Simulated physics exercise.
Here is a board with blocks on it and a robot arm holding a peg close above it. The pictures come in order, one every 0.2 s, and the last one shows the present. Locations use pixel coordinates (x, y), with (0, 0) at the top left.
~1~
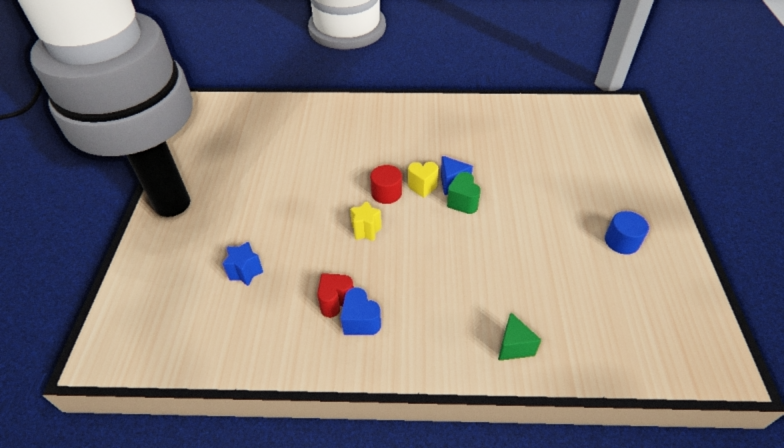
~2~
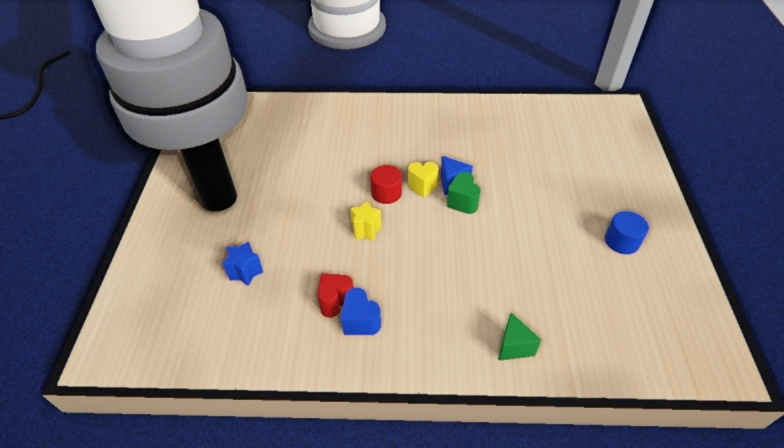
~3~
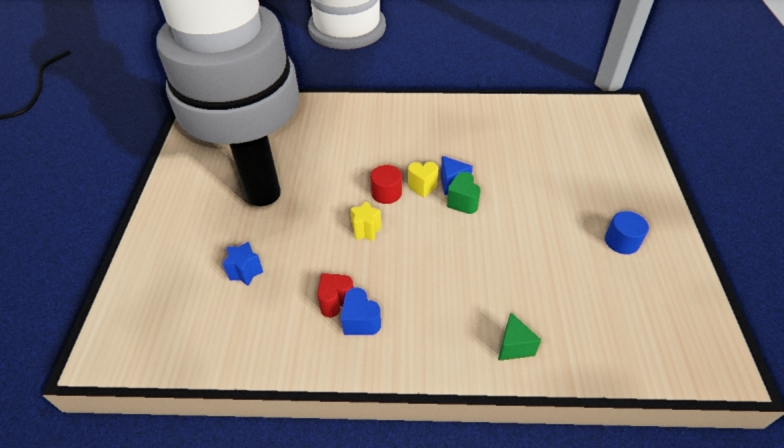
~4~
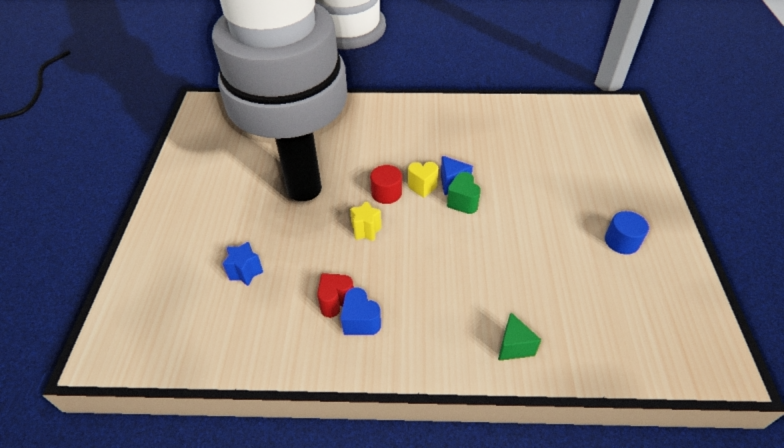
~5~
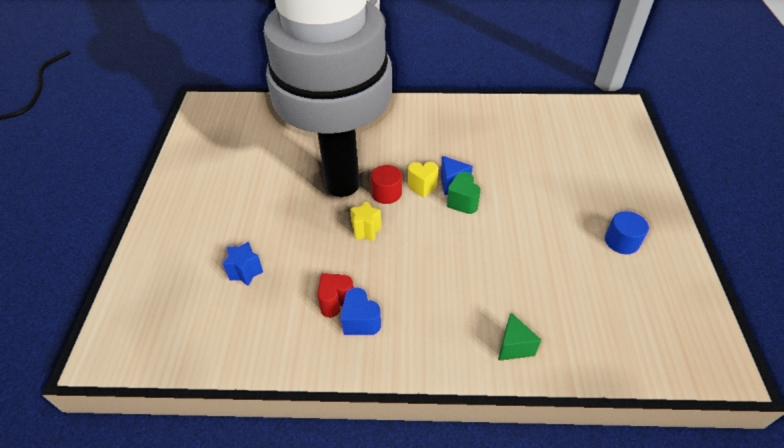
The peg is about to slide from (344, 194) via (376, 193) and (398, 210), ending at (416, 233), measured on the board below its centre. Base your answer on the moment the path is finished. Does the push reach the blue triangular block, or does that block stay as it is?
At the end, its place is different.
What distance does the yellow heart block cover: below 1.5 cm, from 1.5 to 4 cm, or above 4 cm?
Covers 1.5 to 4 cm.
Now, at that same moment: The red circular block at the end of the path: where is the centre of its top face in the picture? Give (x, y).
Put as a pixel place, it's (427, 180).
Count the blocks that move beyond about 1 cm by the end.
It should be three or more.
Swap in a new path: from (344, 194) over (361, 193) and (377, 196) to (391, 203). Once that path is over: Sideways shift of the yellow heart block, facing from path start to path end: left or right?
Leftward.
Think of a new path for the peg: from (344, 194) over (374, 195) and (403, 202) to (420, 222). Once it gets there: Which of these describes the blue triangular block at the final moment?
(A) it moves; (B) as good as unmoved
The answer is A.
What follows on the original path. One third of the way, peg at (376, 184); red circular block at (409, 174); yellow heart block at (433, 166), turned 15° clockwise; blue triangular block at (459, 165).
Two thirds of the way, peg at (398, 202); red circular block at (427, 180); yellow heart block at (441, 162); blue triangular block at (466, 163), turned 15° clockwise.
At the end, peg at (416, 224); yellow star unmoved; red circular block at (427, 180); yellow heart block at (441, 162); blue triangular block at (466, 163), turned 15° clockwise.
